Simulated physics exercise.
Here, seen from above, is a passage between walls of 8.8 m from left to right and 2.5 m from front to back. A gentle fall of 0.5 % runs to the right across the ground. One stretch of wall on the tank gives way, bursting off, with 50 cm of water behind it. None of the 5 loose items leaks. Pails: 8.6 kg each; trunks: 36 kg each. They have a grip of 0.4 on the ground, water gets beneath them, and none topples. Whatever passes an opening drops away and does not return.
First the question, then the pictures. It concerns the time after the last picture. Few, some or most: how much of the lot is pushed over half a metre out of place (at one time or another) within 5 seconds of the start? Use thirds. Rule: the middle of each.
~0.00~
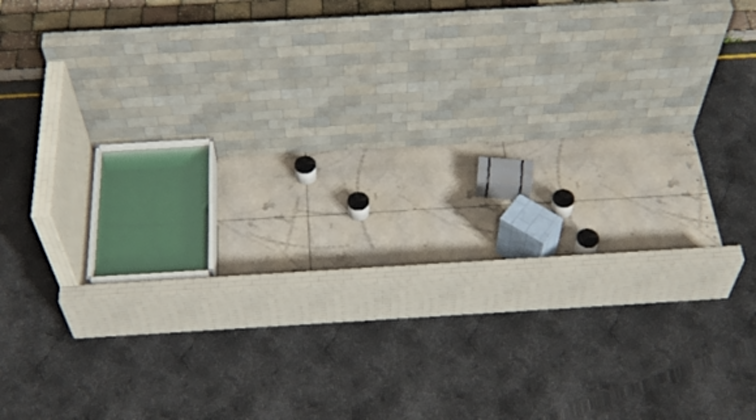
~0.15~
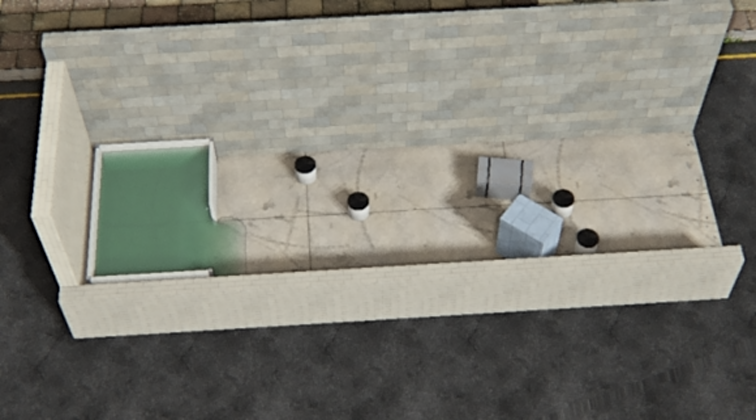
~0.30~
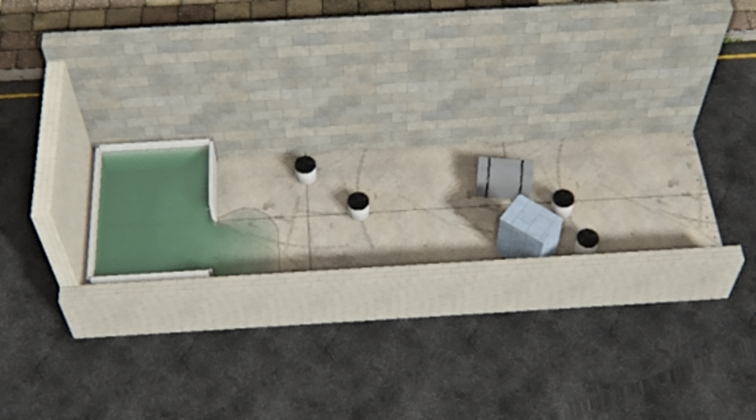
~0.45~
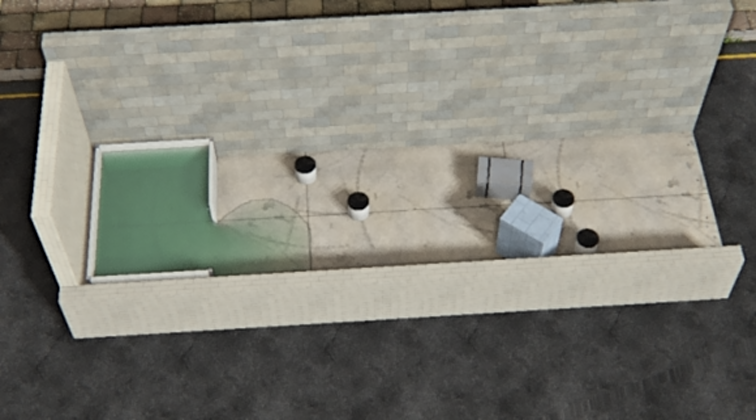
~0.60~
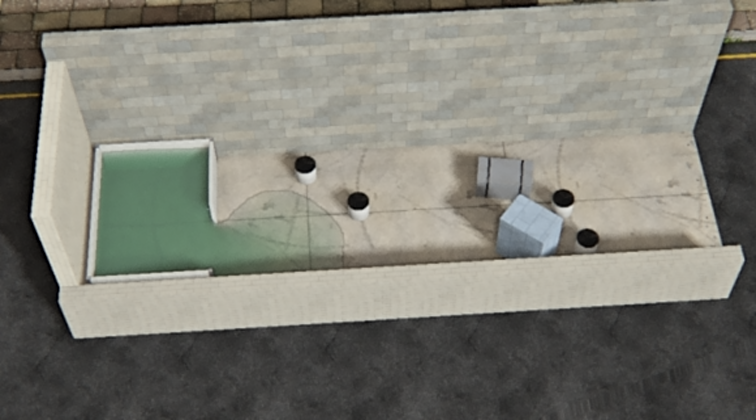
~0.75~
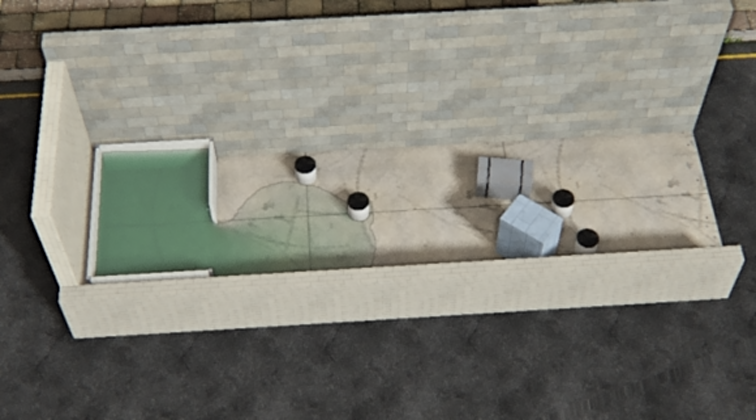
It is from one to two thirds.
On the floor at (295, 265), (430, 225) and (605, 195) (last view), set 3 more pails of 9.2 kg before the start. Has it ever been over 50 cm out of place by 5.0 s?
Respectively: A bigger shift, a bigger shift, a bigger shift.
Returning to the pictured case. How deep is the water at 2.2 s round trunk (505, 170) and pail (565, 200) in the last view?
4 and 3 cm.
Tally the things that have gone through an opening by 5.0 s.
0 in total.
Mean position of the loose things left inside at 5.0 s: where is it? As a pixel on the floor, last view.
I'd say about (563, 191) in the last view.
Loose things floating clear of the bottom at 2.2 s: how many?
0.
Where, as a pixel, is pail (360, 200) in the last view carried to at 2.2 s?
It would be close to (425, 178) by then.
After 1.1 s 0 of 5 are over 50 cm from their spots; 0 afloat.
After 2.2 s 1 of 5 are over 50 cm from their spots; 0 afloat.
After 3.5 s 3 of 5 are over 50 cm from their spots; 1 afloat.
After 5.0 s 3 of 5 are over 50 cm from their spots, and 3 have been at some point; 0 afloat.
